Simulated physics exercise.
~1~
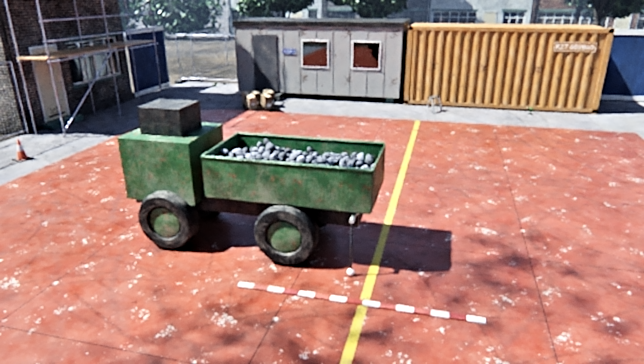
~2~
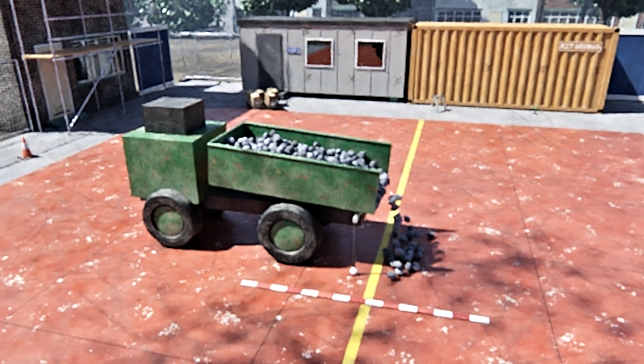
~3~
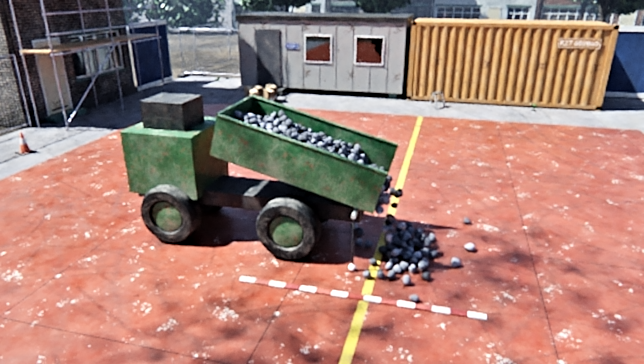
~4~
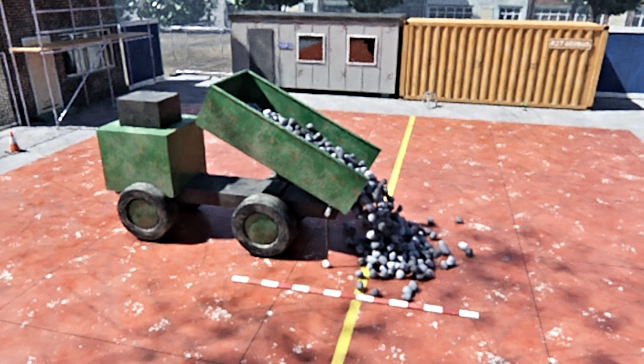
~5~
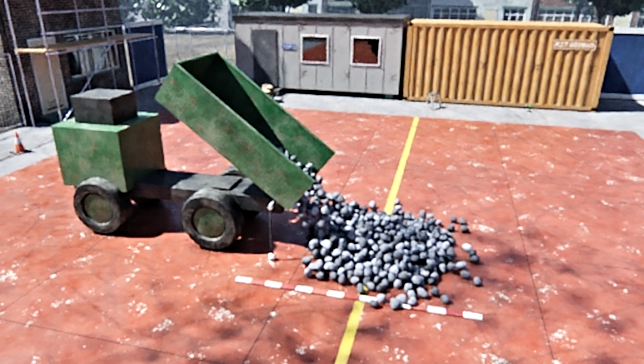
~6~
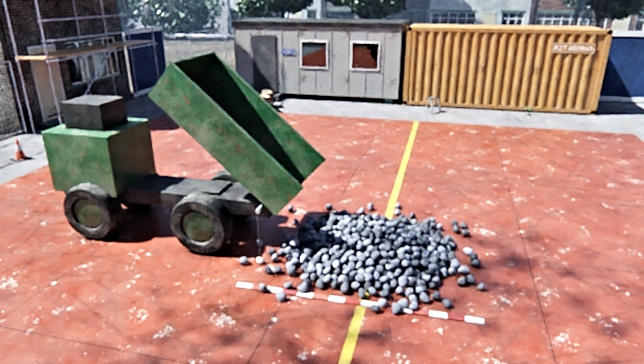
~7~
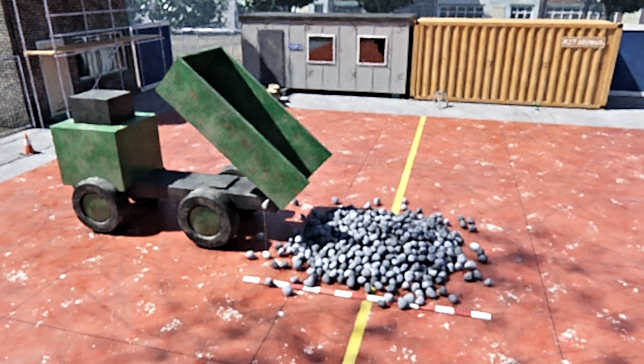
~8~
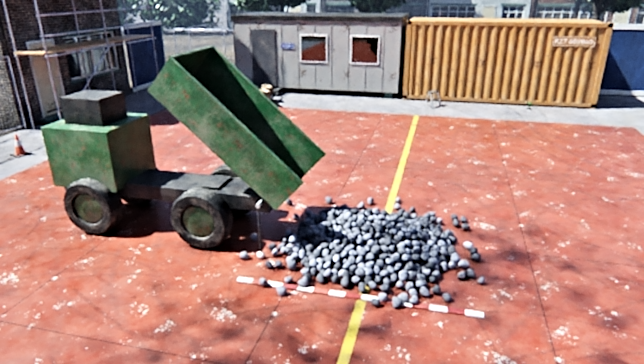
In this clip, a green dump truck on a red court raises its bed, spilling grey rounded stones onto a painted yellow line while moving left, until the bed is empty and stays tilted beside a wide, settled pile lying across the line.
